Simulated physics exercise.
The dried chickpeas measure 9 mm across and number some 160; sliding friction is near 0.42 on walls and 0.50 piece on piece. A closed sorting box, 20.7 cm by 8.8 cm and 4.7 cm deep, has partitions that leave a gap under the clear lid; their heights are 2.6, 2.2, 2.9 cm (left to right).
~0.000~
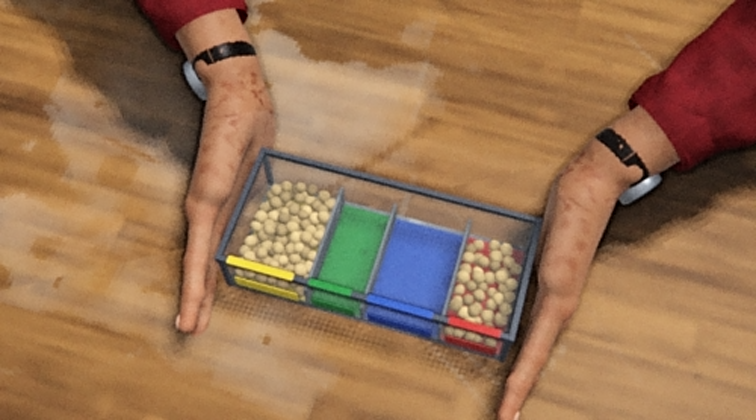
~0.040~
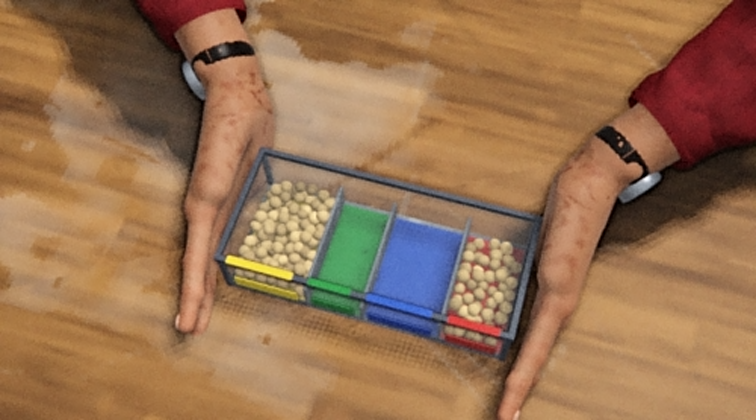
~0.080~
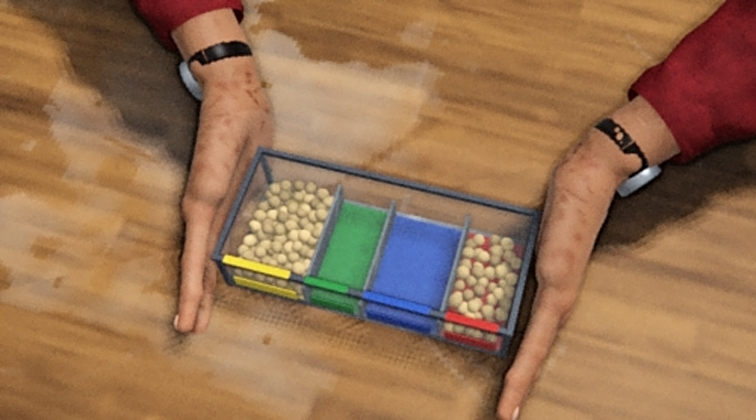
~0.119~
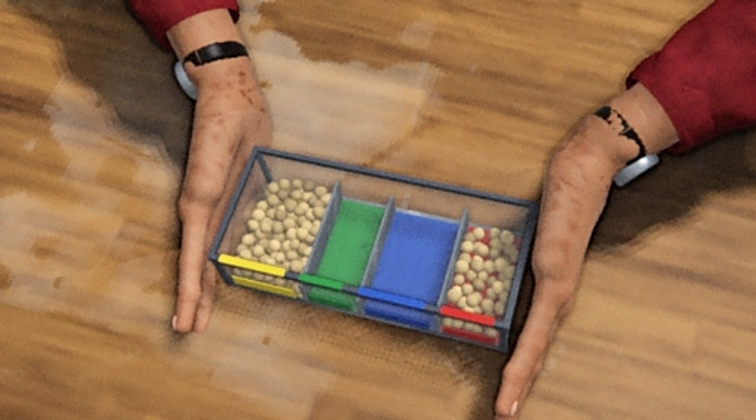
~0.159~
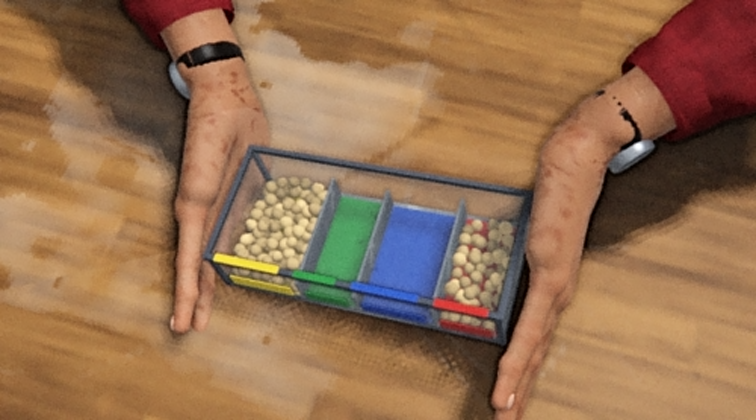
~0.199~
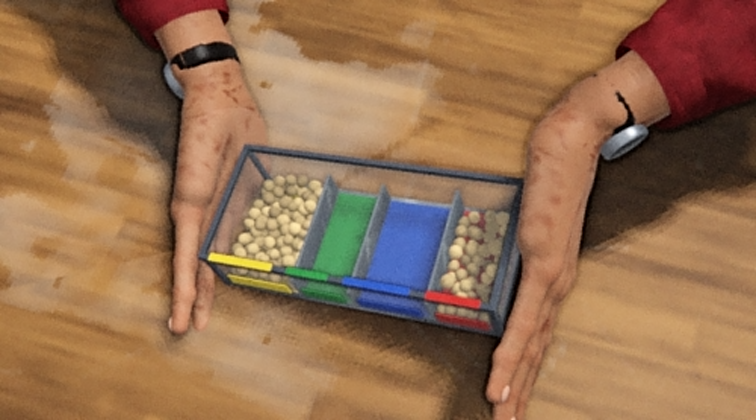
At first, two hands hold a clear sorting box nearly still above a wooden surface, small round pale pieces filling its yellow and red end sections, with green and blue ones empty between. Then the hands gradually tilt it toward its left front corner, while the pieces stay in their end sections.
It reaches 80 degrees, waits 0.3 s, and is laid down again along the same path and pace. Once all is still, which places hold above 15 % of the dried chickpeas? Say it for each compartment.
Red: Above, blue: Below, green: Below, yellow: Above.
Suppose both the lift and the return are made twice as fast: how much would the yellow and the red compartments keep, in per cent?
In that case yellow 75, red 15.
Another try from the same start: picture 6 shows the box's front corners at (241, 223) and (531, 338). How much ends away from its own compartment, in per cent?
In that case some 35 per cent.
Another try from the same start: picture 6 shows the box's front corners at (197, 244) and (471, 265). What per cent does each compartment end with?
Red 20; blue 0; green 5; yellow 75.
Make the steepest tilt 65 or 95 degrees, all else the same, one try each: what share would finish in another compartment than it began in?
Some 0 and 20 per cent.
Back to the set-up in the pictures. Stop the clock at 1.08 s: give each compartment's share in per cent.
Red 30; blue 0; green 0; yellow 70.
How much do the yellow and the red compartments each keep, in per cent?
Yellow 70; red 25.
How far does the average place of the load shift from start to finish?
Some 1.5 cm.
After 1.08 s, tilt 80 degrees; red 30 %, yellow 70 %.
Then, at 1.67 s, tilt 42 degrees; red 25 %, yellow 70 %.
After 2.31 s, tilt 0 degrees; red 25 %, yellow 70 %.
At rest (2.7 s), red 25 %, blue 0 %, green 0 %, yellow 70 %.
